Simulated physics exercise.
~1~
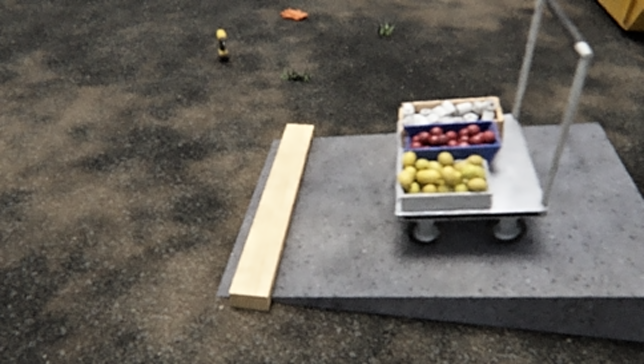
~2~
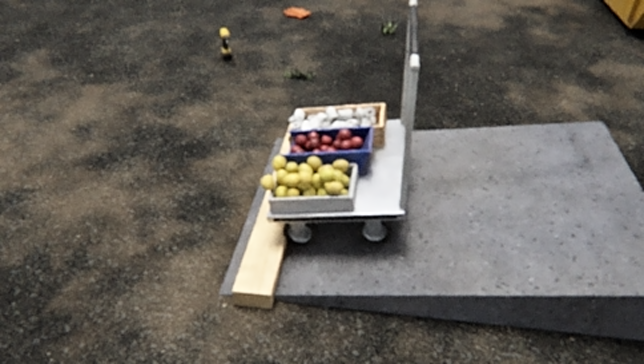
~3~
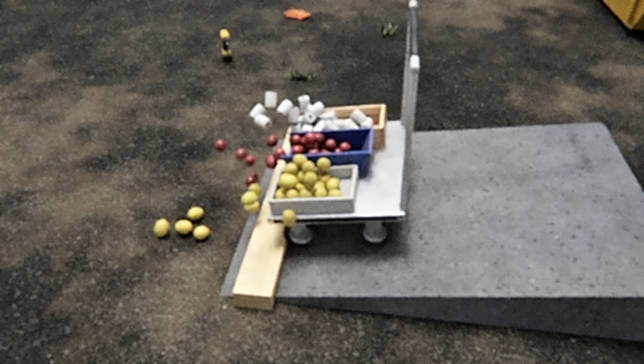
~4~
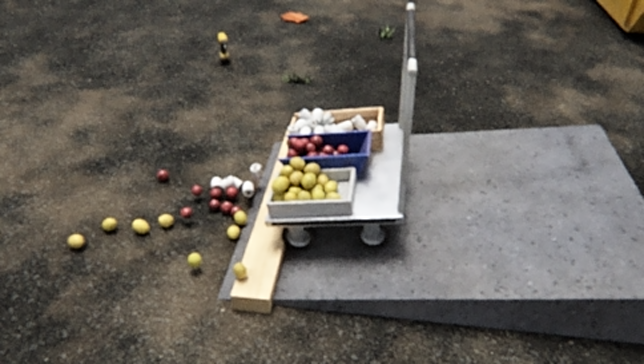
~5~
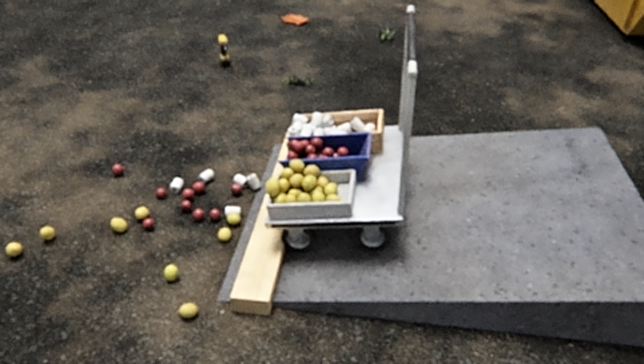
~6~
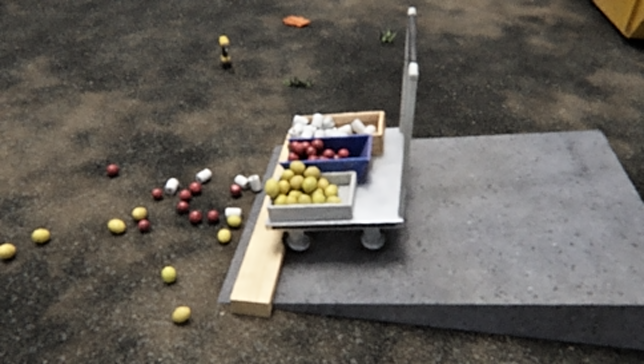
A trolley rolls left down a ramp, stops at the kerb, and spills some lemons, apples and paper rolls.
